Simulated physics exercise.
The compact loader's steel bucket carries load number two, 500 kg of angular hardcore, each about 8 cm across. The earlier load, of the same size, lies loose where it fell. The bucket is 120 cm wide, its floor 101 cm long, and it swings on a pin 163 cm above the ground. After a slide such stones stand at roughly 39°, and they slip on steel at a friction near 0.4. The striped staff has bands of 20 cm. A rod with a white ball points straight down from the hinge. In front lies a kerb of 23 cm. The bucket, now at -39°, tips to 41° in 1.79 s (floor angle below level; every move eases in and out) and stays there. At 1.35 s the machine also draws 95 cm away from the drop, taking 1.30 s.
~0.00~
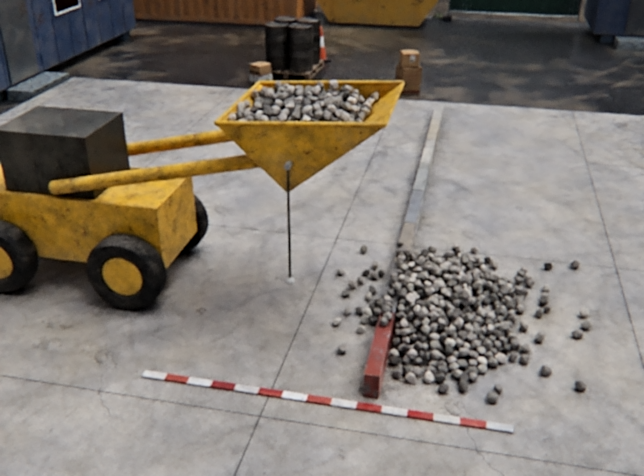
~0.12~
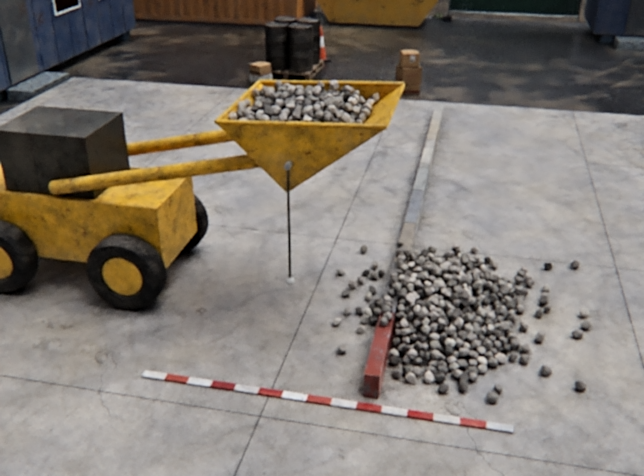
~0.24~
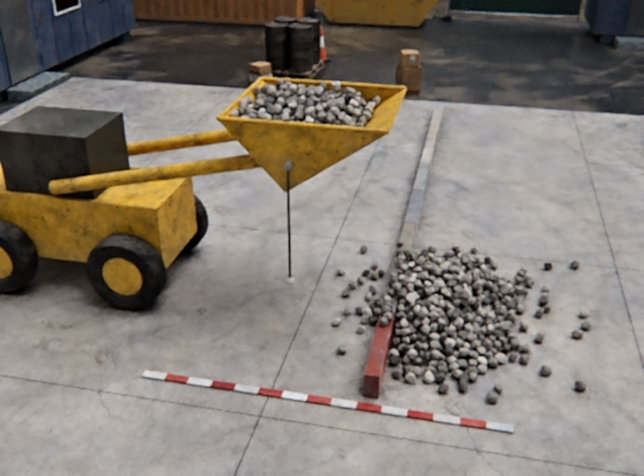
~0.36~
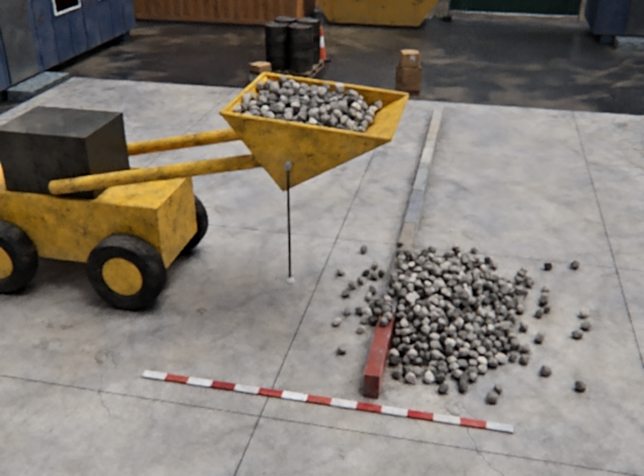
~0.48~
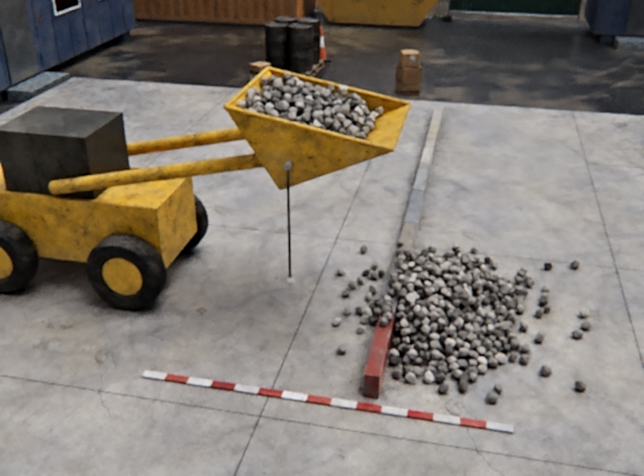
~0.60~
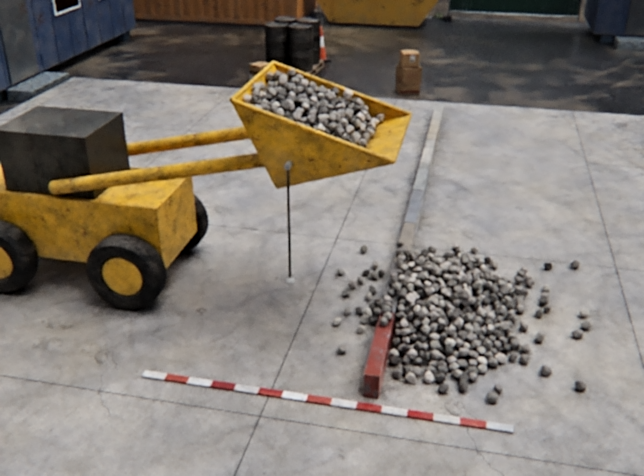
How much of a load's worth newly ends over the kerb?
Close to 14 parts in a hundred.
After 1.3 s the floor is at 28°; in per cent of one load, 100 in the bucket, 7 on this side of the kerb, 93 over the kerb; the foremost stones are at (568, 307).
After 1.9 s the floor is at 41°; in per cent of one load, 19 in the bucket, 78 on this side of the kerb, 103 over the kerb; the foremost stones are at (568, 307).
After 3.1 s the floor is at 41°; in per cent of one load, 0 in the bucket, 93 on this side of the kerb, 107 over the kerb; the foremost stones are at (568, 307).
After 5.9 s the floor is at 41°; in per cent of one load, 0 in the bucket, 93 on this side of the kerb, 107 over the kerb; the foremost stones are at (568, 307). Net gain over the kerb, 14.
